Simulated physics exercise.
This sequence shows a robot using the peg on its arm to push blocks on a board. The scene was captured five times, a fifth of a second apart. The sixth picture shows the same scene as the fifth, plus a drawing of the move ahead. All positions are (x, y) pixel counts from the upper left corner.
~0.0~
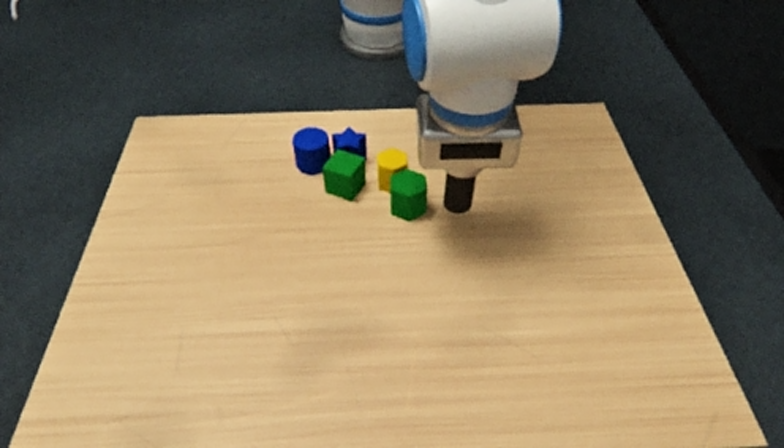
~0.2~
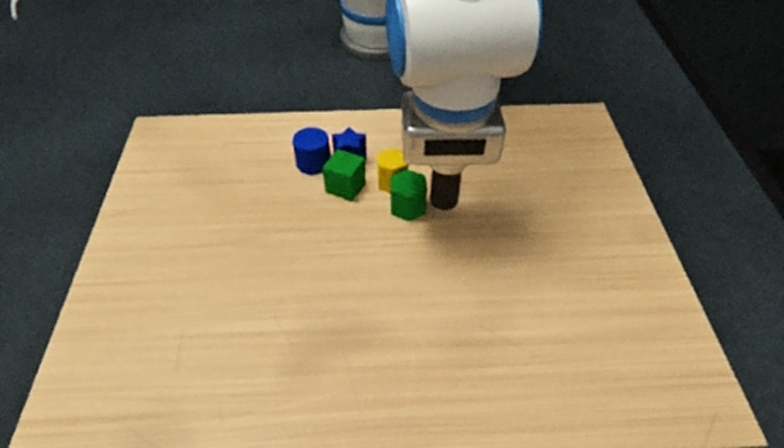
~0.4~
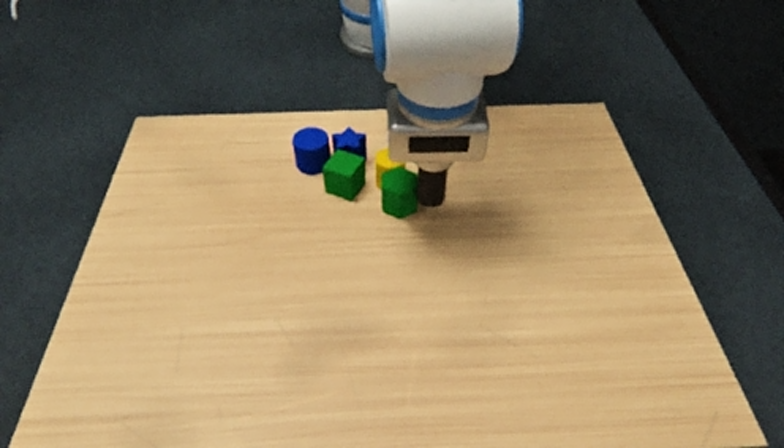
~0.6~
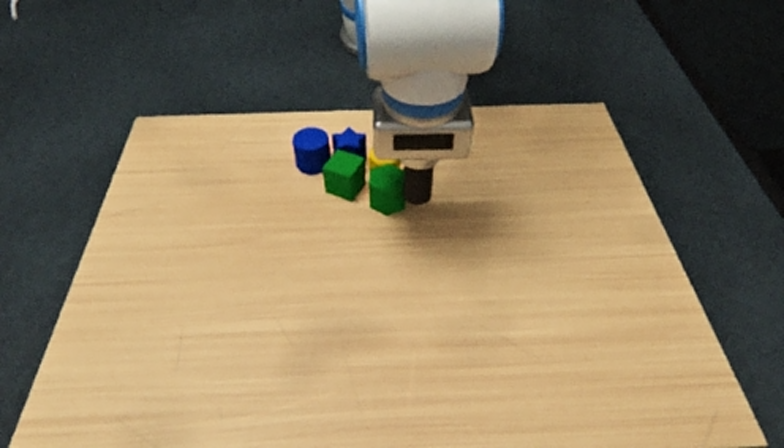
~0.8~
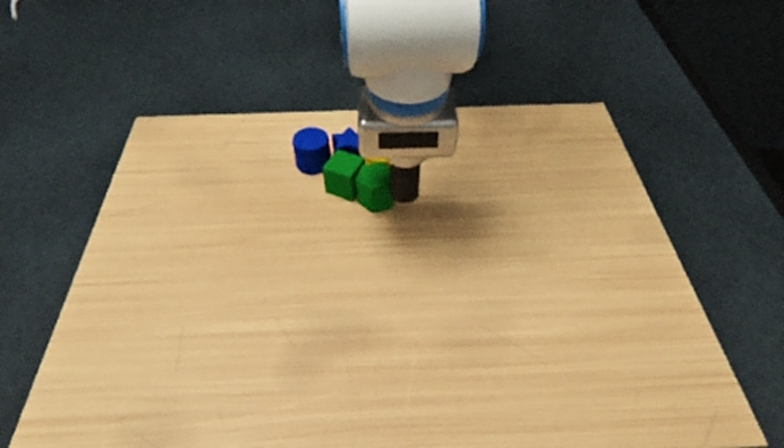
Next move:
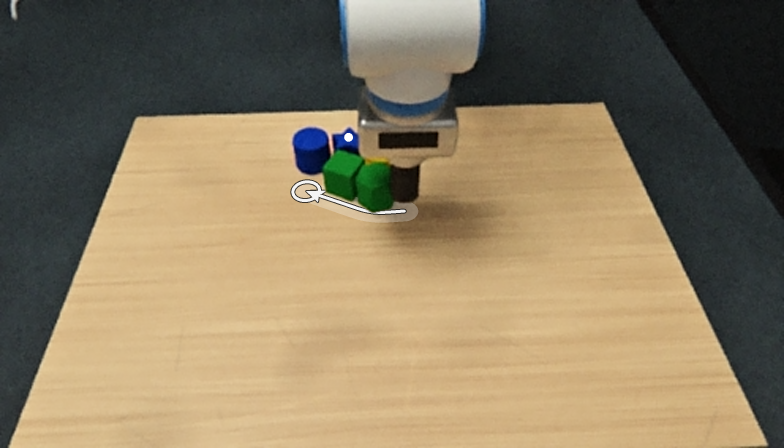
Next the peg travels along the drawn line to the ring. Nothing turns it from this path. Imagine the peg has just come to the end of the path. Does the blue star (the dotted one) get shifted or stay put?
It is still where it was.
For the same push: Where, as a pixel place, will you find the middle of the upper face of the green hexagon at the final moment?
I'd guess (294, 146).
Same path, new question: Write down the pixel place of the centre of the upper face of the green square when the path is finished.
Near (298, 125).
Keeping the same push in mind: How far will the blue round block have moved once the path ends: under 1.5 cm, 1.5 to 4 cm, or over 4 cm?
Verdict: More than 4 cm.
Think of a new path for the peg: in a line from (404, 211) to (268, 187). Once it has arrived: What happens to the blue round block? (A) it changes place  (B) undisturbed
My pick is A.
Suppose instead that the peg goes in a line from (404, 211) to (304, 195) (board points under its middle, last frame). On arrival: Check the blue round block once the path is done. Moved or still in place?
Put simply, it goes somewhere else.
Drawn move, from (404, 211) over (369, 211) and (337, 201) to (306, 191); the dot is on the blue star.
What follows on the original path. One third of the way, peg at (368, 194); blue round block at (307, 135); green square at (325, 153), turned 15° clockwise; green hexagon at (346, 171), turned 30° clockwise.
Two thirds of the way, peg at (335, 184); blue round block at (294, 120); green square at (309, 138), turned 35° clockwise; green hexagon at (319, 158), turned 50° clockwise.
At the end, peg at (304, 174); blue round block at (288, 106); green square at (298, 125), turned 60° clockwise; blue star still; green hexagon at (294, 146), turned 70° clockwise.
